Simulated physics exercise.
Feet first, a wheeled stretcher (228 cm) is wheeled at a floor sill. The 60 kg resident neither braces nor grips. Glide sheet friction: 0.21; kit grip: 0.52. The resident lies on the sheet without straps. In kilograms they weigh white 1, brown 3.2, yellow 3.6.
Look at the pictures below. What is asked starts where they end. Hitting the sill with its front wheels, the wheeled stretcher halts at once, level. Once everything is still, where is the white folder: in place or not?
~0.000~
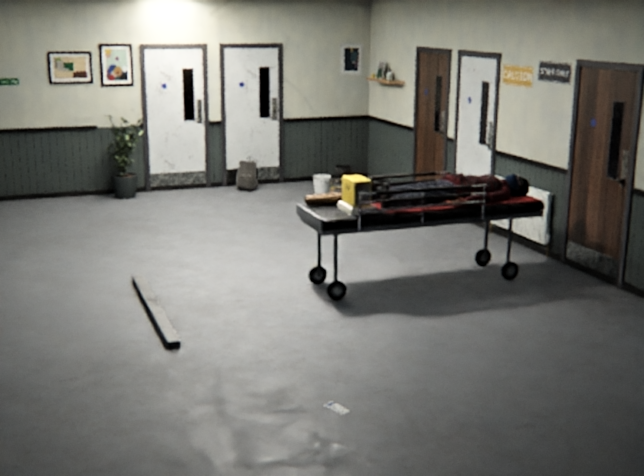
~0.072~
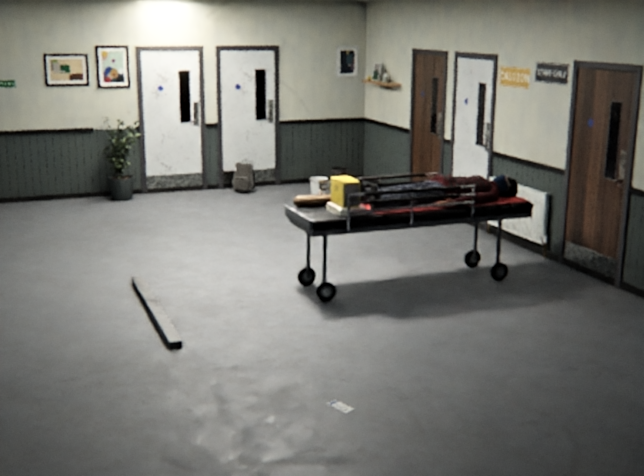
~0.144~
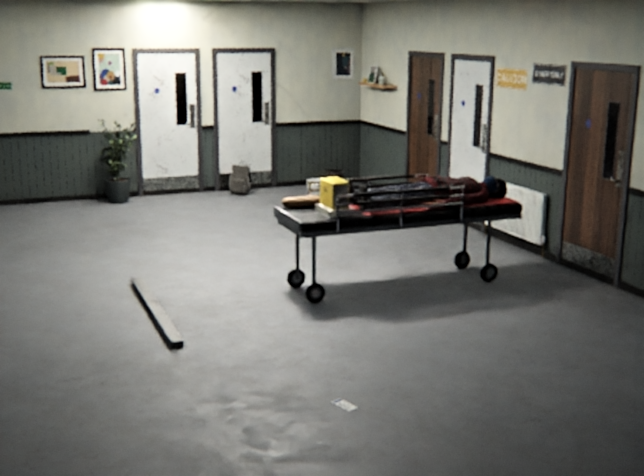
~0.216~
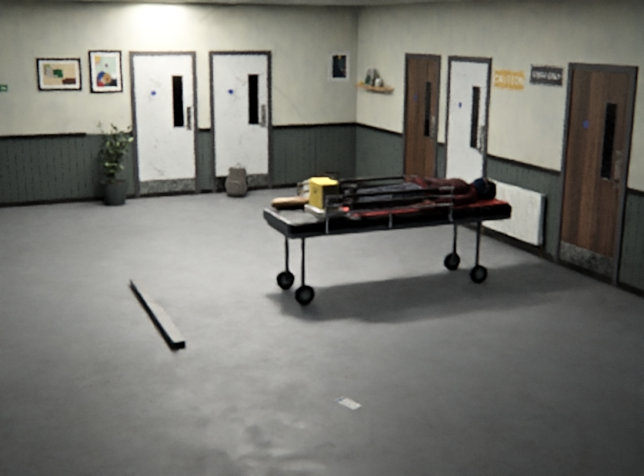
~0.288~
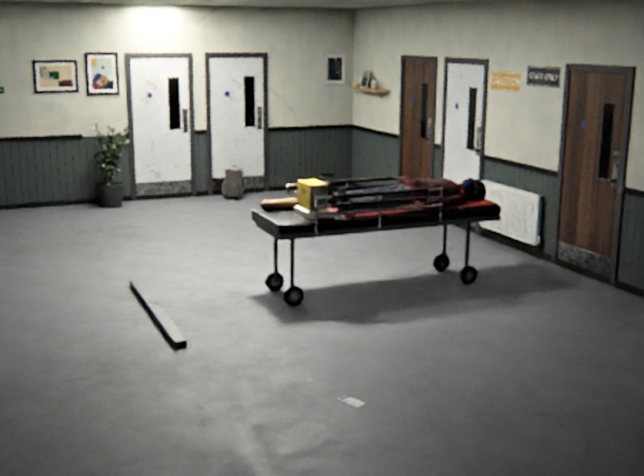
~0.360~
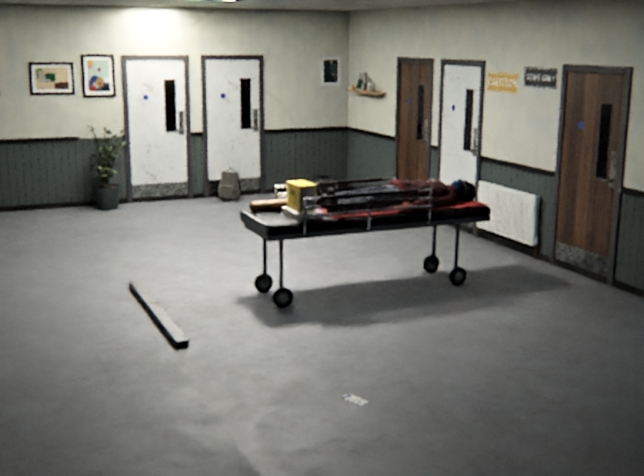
In place.
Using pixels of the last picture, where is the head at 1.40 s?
Near pixel (338, 202).
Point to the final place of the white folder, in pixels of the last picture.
It ends up near pixel (159, 224) in the last picture.
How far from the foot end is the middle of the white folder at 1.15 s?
Around 30 cm shy of it.
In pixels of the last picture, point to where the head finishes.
I'd put it close to (332, 202) in the last view.
The jolt is at 1.00 s.
After 1.15 s the white folder is 30 cm short of the foot end, tilted 0°, near (184, 222) in the last picture's view; the left ankle 55 cm short of the foot end.
After 1.40 s the white folder is 13 cm short of the foot end, tilted 0°, near (165, 224) in the last picture's view; the left ankle 34 cm short of the foot end.
After 1.70 s the white folder is 8 cm short of the foot end, tilted 0°, near (159, 224) in the last picture's view; the left ankle 29 cm short of the foot end.
At rest, 3.6 s, white folder stays on; brown gas bottle drops off; yellow monitor stays on; left ankle stops short of the foot end.
